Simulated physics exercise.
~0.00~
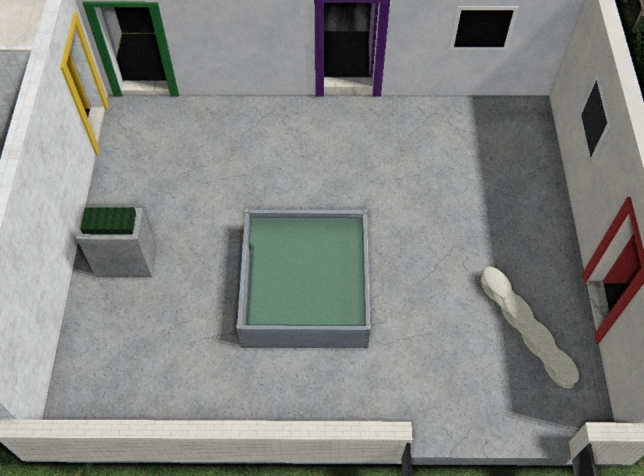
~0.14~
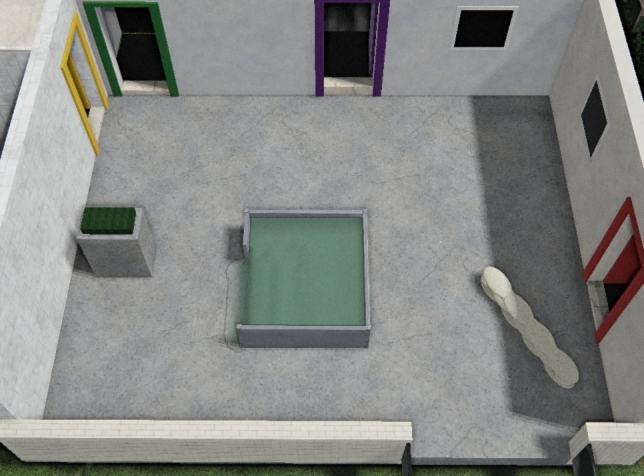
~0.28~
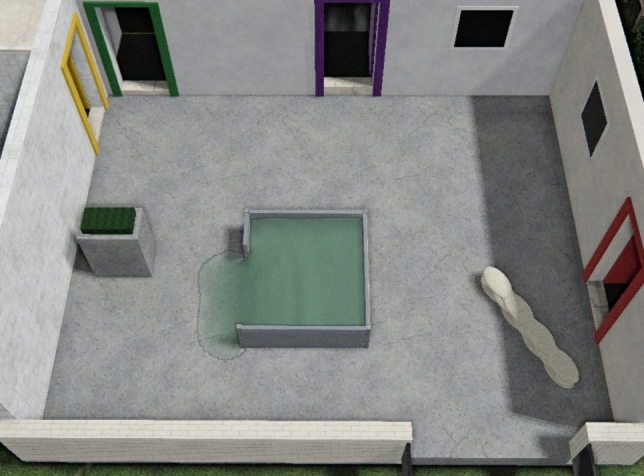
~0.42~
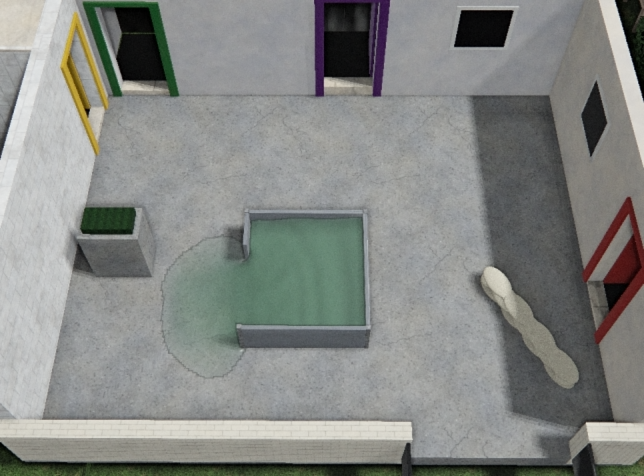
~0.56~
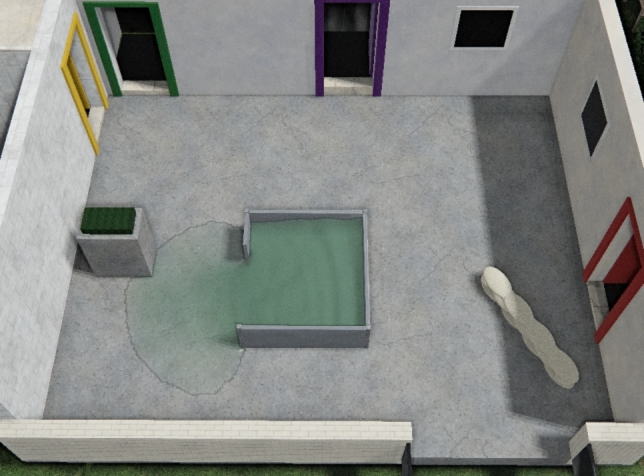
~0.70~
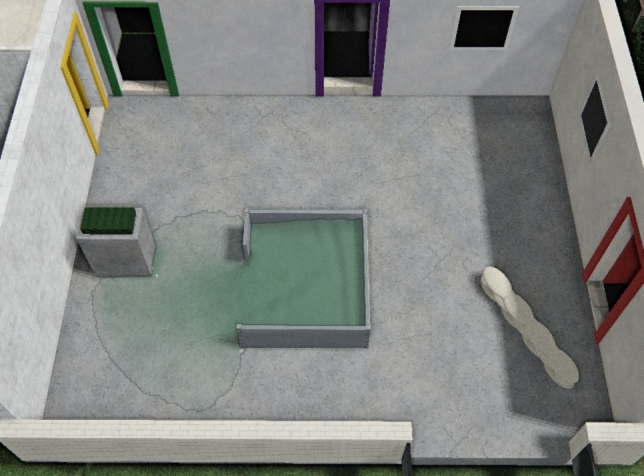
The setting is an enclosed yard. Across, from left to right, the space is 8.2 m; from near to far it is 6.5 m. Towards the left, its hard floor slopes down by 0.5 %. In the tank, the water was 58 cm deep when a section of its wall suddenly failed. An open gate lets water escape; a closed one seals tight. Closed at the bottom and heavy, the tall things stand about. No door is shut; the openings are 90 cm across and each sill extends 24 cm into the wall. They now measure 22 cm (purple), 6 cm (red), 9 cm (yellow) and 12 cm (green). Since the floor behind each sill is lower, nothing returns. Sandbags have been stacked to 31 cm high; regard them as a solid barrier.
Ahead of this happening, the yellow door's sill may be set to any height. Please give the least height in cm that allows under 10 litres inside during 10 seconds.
It would have to be roughly 8 cm high.
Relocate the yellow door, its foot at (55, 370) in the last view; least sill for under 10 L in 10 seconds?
You'd want it roughly 25 cm high.
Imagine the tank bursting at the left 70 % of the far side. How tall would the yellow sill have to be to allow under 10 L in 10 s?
Required height: Approx. 20 cm.
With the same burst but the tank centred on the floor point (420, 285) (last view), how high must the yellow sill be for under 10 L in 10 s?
A minimum of about 9.5 cm.
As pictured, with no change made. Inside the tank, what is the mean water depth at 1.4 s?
The mean depth is roughly 34 cm.
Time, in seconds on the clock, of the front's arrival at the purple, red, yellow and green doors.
Purple 5.5 s, red 9.0 s, yellow 2.2 s, green 3.0 s.
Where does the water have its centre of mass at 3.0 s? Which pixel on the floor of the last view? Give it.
The centre of all the water is around (179, 304).
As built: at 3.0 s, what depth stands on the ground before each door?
Depths in cm - purple: 0, red: 0, yellow: 7, green: 2.
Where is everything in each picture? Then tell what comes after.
In the first frame, still water, 58 cm deep, in the tank at (305, 269); the yellow door at (87, 91) is dry.
In the second frame, the front is at (230, 320), 0.3 m from the gap at (247, 299); 0.2 m2 of floor is wet, 58 cm left at the back.
In the third frame, the gap is at (247, 299), the front 0.7 m out at (203, 279); the back of the tank holds 58 cm.
In the fourth frame, the front is at (168, 289), 1.3 m from the gap at (247, 299); 2.2 m2 of floor is wet, 58 cm left at the back.
In the fifth frame, water pours out at (247, 299) and has run 1.8 m, to (132, 302); about 6 cm deep outside, 52 cm at the back.
In the sixth frame, water pours out at (247, 299) and has run 2.3 m, to (100, 309); about 6 cm deep outside, 48 cm at the back; the yellow door at (87, 91), 4.5 m from the gap, is still 2.6 m from the nearest water.
After 1.4 s water covers 15 % of the floor, deepest (34 cm) near (67, 302); it has not reached the yellow door.
After 3.0 s water covers 30 % of the floor, deepest (32 cm) near (56, 356); 7 cm at the yellow door, 0 litres in over its 9 cm sill.
After 10.0 s water covers 85 % of the floor, deepest (8 cm) near (56, 356); 6 cm at the yellow door, 5 litres in over its 9 cm sill.
At the yellow door as built, the water arrived by 2.3 s and peaked near 10 cm at 6.8 s.
With a sill of 6.5 cm, 20 litres would have come in within the 10 s; with 9 cm, 5 litres. So under 10 litres takes about 8 cm.
